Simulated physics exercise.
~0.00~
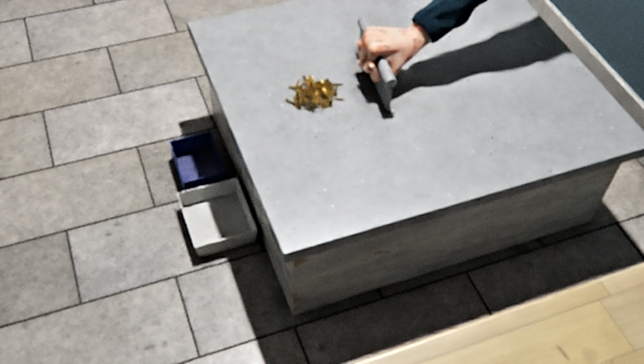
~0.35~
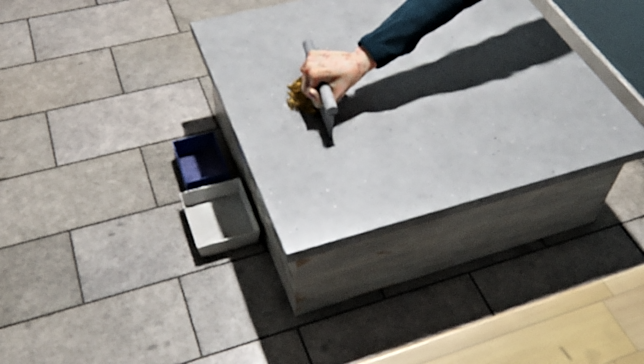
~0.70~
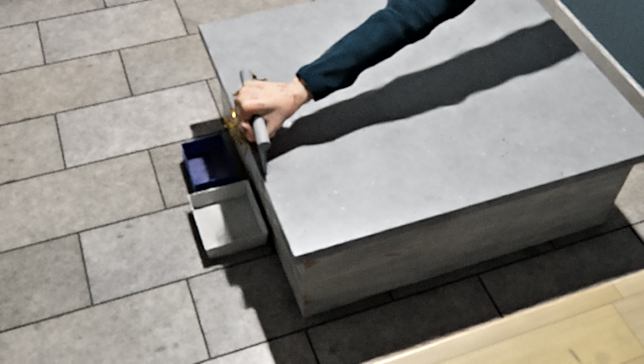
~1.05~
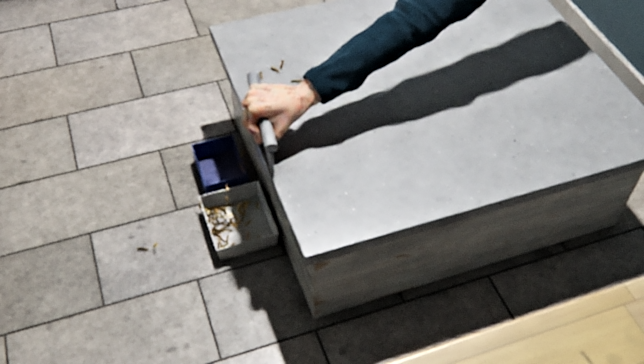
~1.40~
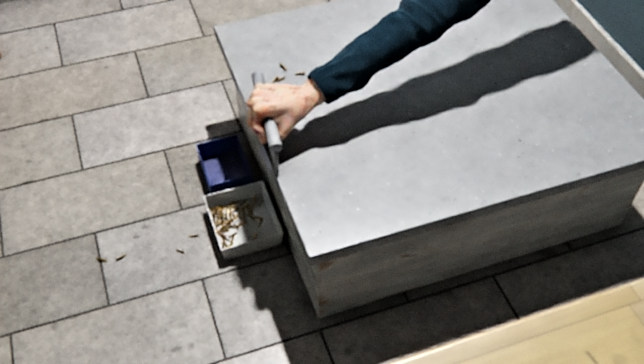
A hand in a dark teal sleeve grips a grey scraper beside a small heap of brass-coloured screws on a pale grey slab, seen from above at an angle over grey paving. At the slab's left side sit a blue tin and, nearer the viewer, a white tin. The hand sweeps the scraper left, pushing the heap across the top to the edge, where it halts. Screws spill over, mostly into the white tin, while the blue tin catches none. A few lie on the paving, and several stay on top near the hand.
